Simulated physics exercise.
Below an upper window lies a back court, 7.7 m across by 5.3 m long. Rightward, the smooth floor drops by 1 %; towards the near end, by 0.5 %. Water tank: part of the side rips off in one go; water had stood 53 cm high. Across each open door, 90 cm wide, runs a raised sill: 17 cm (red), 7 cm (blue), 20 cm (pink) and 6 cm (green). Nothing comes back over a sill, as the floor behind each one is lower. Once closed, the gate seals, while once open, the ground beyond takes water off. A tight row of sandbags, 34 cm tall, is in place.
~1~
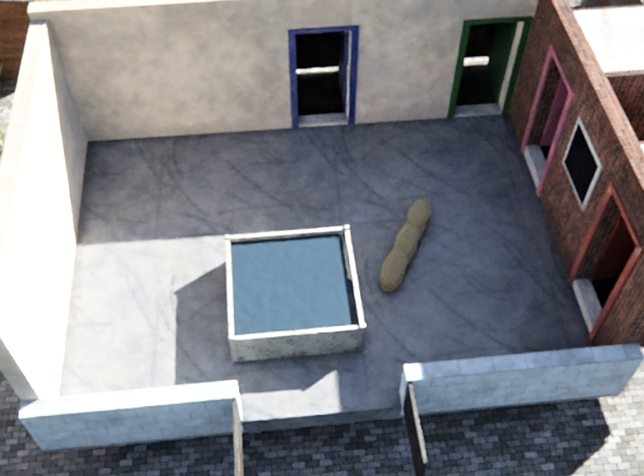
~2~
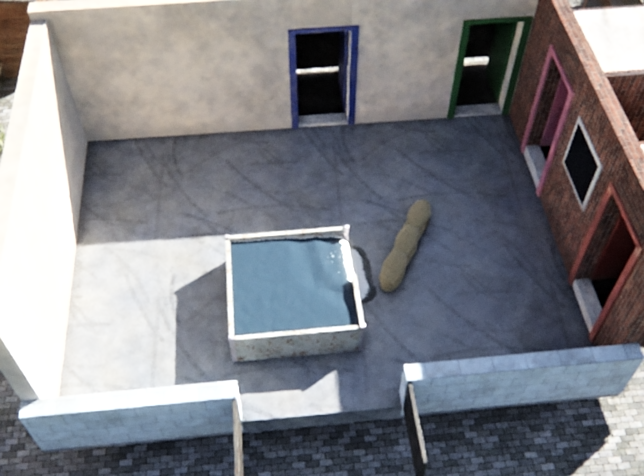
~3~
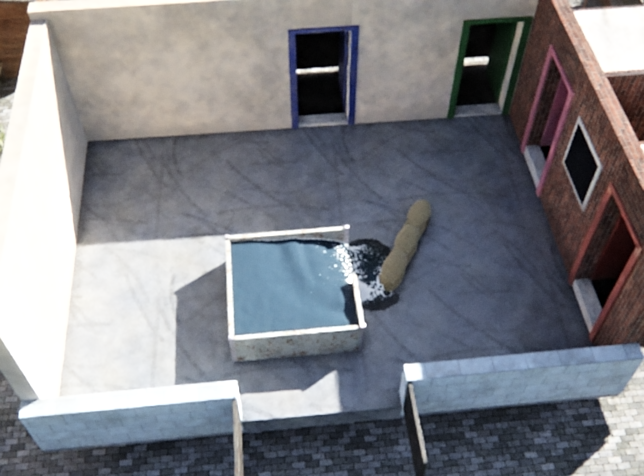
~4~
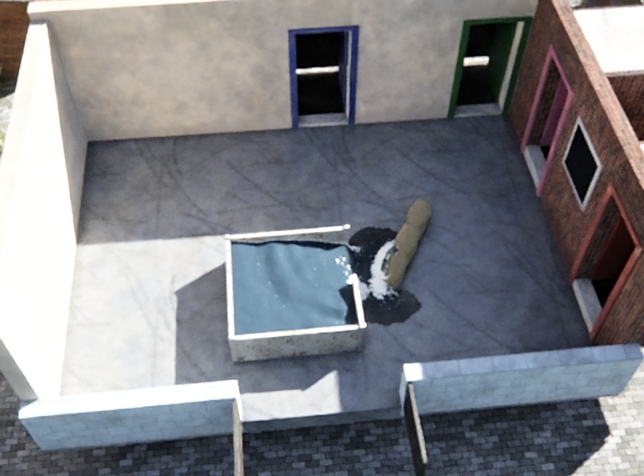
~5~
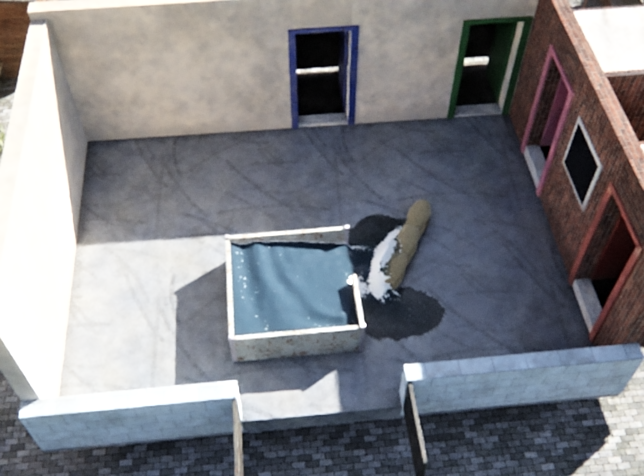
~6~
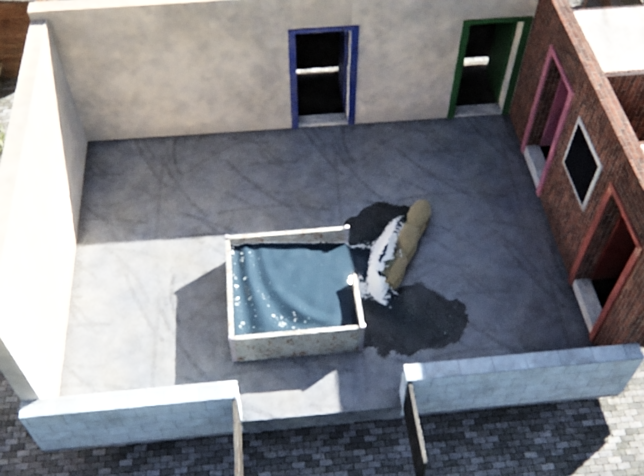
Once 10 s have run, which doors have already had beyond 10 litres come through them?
In the end my guess is the red door lets through less than the limit. My guess is the blue door lets through more than the limit. My guess is the pink door lets through less than the limit. My guess is the green door lets through more than the limit.
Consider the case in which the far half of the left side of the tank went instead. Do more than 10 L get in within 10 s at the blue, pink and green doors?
Then blue does not exceed it, pink does not exceed it, green does not exceed it.
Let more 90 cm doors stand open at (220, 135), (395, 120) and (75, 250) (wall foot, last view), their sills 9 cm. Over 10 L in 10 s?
In turn: Under, over, under.
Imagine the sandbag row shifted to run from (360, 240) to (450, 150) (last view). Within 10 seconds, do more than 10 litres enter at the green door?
Next, green ends up on the high side.
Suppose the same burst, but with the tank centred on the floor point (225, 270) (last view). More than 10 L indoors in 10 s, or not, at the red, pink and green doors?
Compared with that limit, red falls short, pink falls short and green overshoots.
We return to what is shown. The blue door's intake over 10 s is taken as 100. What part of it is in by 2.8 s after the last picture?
About 70 per cent.
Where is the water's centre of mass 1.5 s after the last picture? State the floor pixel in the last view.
Around (341, 269) in the last picture.
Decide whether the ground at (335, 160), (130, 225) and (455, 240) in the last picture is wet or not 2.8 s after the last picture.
Well, the first is drenched, the next untouched by it, the last untouched by it.
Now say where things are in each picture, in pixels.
Still water, 53 cm deep, in the water tank at (292, 283), in the first frame.
Water pours out at (348, 268) and has run 0.5 m, to (370, 295); typically 9 cm deep outside, 53 cm at the water tank's back, in the second frame.
Water pours out at (348, 269) and has run 0.8 m, to (390, 300); typically 12 cm deep outside, 53 cm at the water tank's back, in the third frame.
The front is at (397, 239), 1.1 m from the gap at (348, 269); 1.0 m2 of floor is under water; 53 cm left at the back of the water tank, in the fourth frame.
Water pours out at (348, 269) and has run 1.5 m, to (434, 317); typically 5 cm deep outside, 51 cm at the water tank's back, in the fifth frame.
The front is at (456, 325), 1.8 m from the gap at (348, 269); 1.8 m2 of floor is under water; 44 cm left at the back of the water tank, in the sixth frame.
Then, 0.7 s after the last picture water covers 20 % of the floor and is deepest (42 cm) near (378, 275); red door not reached, blue door not reached, pink door not reached, green door not reached.
Then, 1.5 s after the last picture water covers 25 % of the floor and is deepest (32 cm) near (378, 275); red door not reached, blue door 13 cm at the sill, 4 L in, pink door not reached, green door 5 cm at the sill, 0 L in.
Then, 2.8 s after the last picture water covers 35 % of the floor and is deepest (24 cm) near (378, 275); red door 7 cm at the sill, 0 L in, blue door 12 cm at the sill, 36 L in, pink door 5 cm at the sill, 0 L in, green door 9 cm at the sill, 3 L in.
Then, 5.3 s after the last picture water covers 60 % of the floor and is deepest (16 cm) near (378, 275); red door 6 cm at the sill, 0 L in, blue door 7 cm at the sill, 50 L in, pink door 7 cm at the sill, 0 L in, green door 9 cm at the sill, 24 L in.
Then, 9.3 s after the last picture water covers 75 % of the floor and is deepest (10 cm) near (599, 372); red door 9 cm at the sill, 0 L in, blue door 4 cm at the sill, 51 L in, pink door 6 cm at the sill, 0 L in, green door 7 cm at the sill, 41 L in.
